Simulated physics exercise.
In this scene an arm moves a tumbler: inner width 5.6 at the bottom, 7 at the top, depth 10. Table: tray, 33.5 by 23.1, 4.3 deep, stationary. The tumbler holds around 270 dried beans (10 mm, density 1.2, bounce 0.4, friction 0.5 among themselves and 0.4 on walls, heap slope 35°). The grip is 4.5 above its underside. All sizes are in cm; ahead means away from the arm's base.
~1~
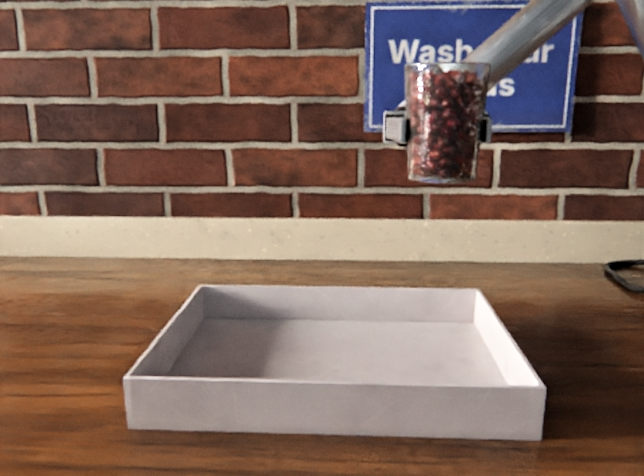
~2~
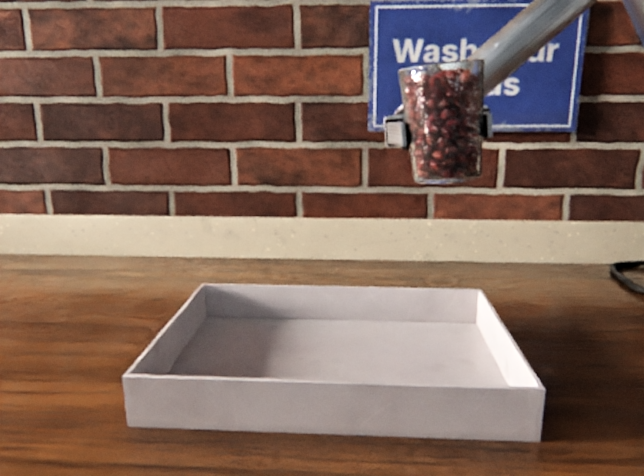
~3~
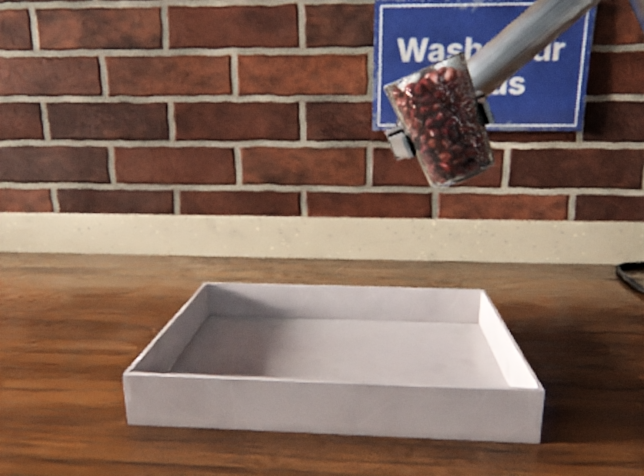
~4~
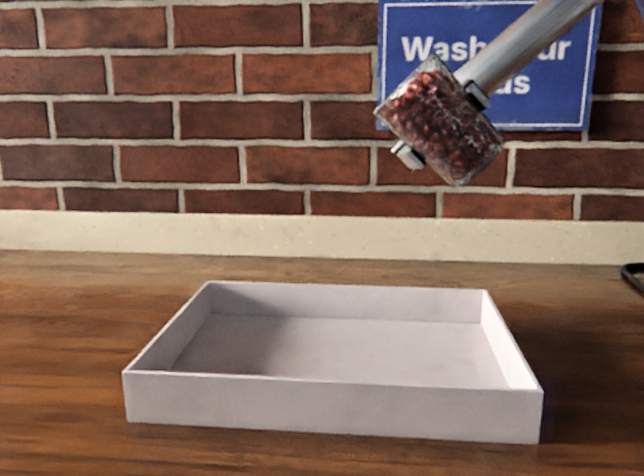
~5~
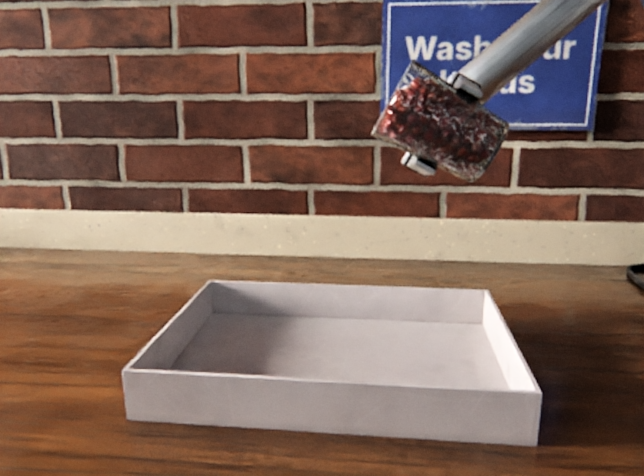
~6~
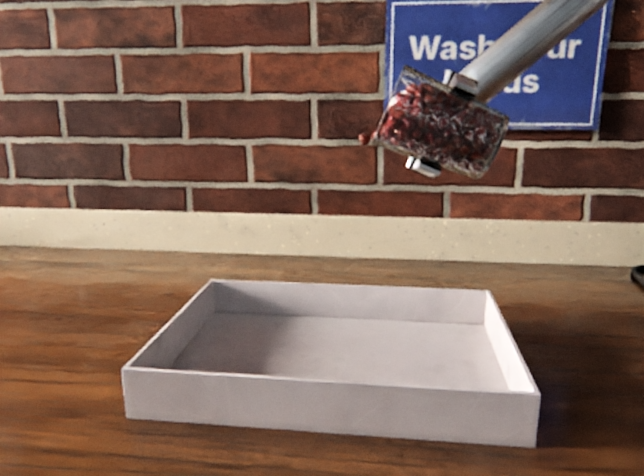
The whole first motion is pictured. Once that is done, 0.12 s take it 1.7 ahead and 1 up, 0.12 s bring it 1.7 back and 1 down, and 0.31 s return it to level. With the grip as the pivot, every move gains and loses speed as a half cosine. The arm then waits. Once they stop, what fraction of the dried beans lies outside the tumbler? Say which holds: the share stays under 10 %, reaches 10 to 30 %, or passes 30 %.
The share stays under 10 %.
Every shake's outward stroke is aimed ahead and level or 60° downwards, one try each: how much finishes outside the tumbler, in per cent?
5 and 0 %.
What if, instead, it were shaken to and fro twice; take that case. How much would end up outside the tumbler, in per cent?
In that case it would be near 10 percent.
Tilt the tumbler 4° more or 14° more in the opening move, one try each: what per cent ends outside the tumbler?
I'd expect close to 10 and then 20 per cent.
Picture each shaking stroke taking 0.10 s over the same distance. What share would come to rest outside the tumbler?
Estimate: Close to 10 percent.
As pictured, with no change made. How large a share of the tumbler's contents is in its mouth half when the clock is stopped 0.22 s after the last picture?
I'd guess about 55 percent of it.
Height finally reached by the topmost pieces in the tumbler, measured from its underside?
Roughly 9.5 cm.
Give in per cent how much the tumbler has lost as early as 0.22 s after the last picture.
Roughly 0 percent up to then.
Then, 0.22 s later, tilted 68° forward, highest piece 27 above the table; 264 in the tumbler, 1 in the tray, 4 in flight or on a rim.
Then, 0.44 s later, tilted 19° forward, highest piece 30 above the table; 251 in the tumbler, 16 in the tray, 2 in flight or on a rim.
Then, 0.75 s later, level, highest piece 29 above the table; 251 in the tumbler, 18 in the tray.
Then, 1.80 s later, level, highest piece 29 above the table; 251 in the tumbler, 18 in the tray.
At rest, 251 in the tumbler, 18 in the tray. That is 7 % outside the tumbler.
